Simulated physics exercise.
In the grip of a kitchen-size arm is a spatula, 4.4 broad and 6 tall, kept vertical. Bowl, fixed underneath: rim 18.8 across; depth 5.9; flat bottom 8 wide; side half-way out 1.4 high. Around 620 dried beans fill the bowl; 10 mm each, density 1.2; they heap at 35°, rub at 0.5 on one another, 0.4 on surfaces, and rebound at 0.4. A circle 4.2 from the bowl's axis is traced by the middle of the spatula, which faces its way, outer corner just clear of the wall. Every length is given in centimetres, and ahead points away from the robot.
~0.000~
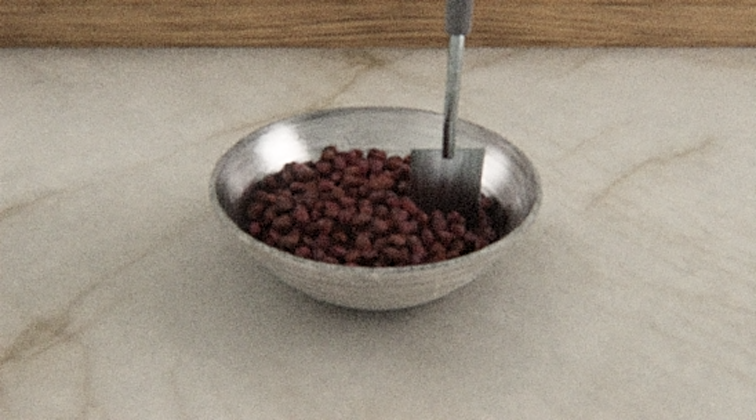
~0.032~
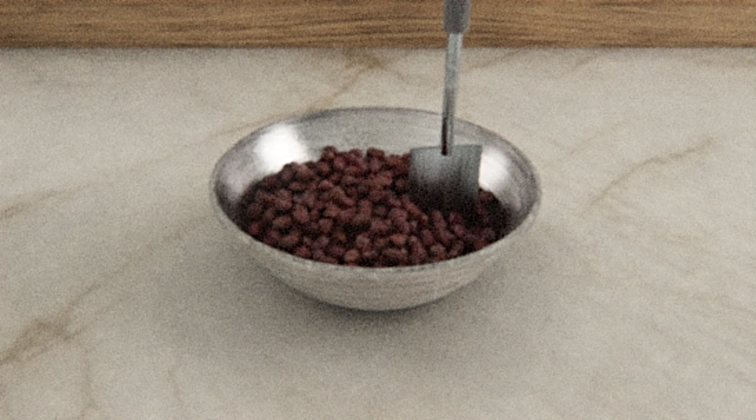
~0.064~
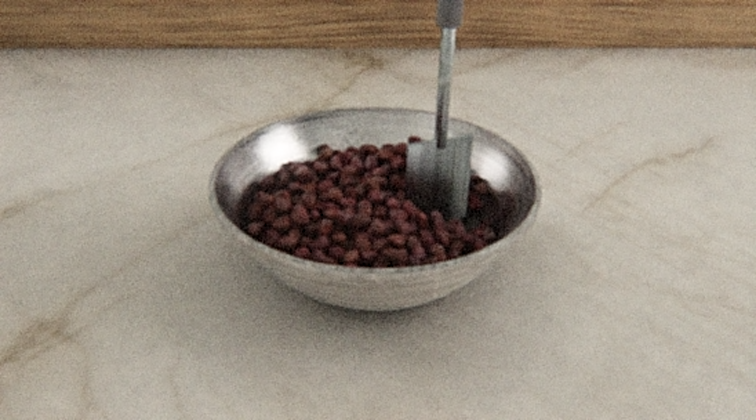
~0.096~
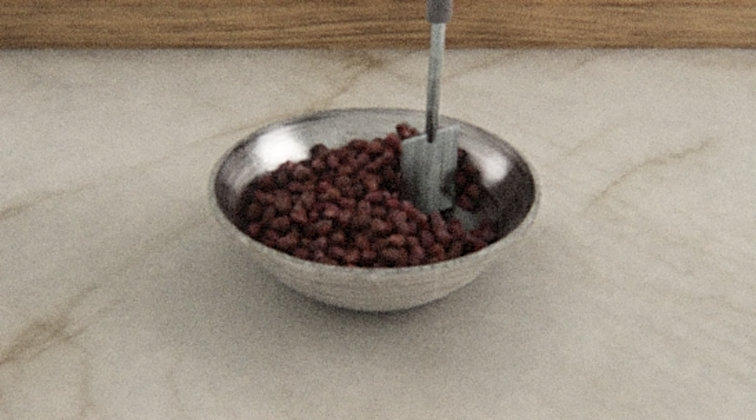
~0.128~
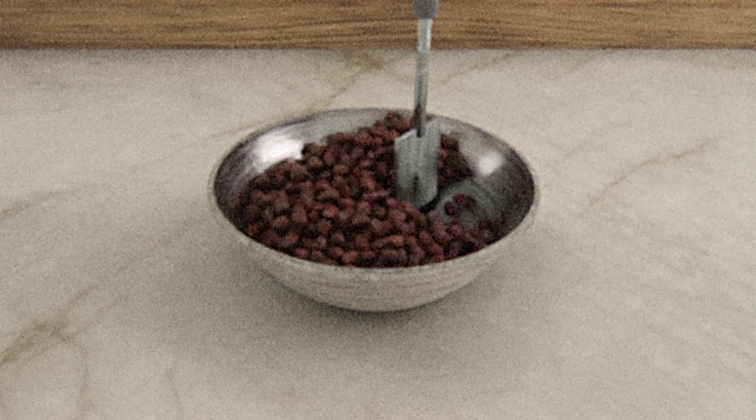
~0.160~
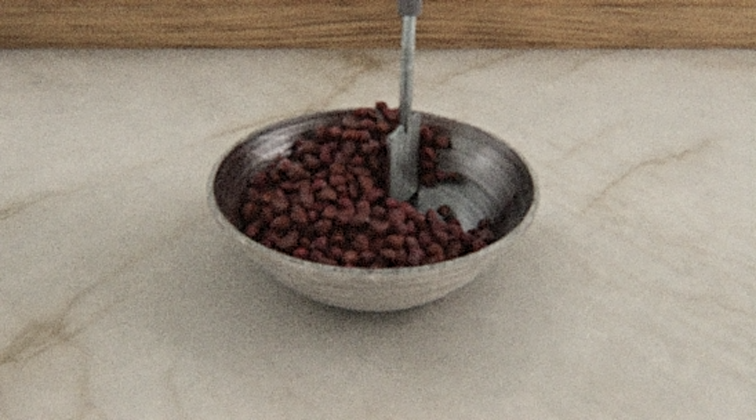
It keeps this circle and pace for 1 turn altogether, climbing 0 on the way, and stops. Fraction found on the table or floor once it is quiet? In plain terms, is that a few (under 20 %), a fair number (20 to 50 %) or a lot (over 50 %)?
A few, under 20 %.
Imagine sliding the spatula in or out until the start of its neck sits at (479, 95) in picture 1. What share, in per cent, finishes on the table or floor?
Roughly 15 per cent.
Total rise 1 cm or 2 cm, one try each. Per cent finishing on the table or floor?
Trial one: Roughly 10 %; trial two: Roughly 10 %.
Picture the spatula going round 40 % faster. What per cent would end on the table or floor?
In that case, close to 25 in a hundred.
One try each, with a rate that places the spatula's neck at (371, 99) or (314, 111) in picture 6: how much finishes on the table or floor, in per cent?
About 25 per cent, then about 50 per cent.
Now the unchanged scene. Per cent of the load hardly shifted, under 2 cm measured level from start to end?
Around 5 in a hundred, roughly.
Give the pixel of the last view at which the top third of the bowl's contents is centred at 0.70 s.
Near pixel (457, 216).
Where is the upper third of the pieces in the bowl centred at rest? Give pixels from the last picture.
I'd say close to (438, 169).
By 0.43 s, 177° round, highest piece 8 above the table; 596 in the bowl, 17 on the table or floor, 10 in flight or on the tool.
By 0.70 s, 293° round, highest piece 8 above the table; 564 in the bowl, 52 on the table or floor, 7 in flight or on the tool.
By 1.03 s, 0° round, highest piece 7 above the table; 547 in the bowl, 76 on the table or floor.
By 1.73 s, 0° round, highest piece 7 above the table; 547 in the bowl, 76 on the table or floor.
Final count, 547 in the bowl, 76 on the table or floor. That is 12 % on the table or floor.
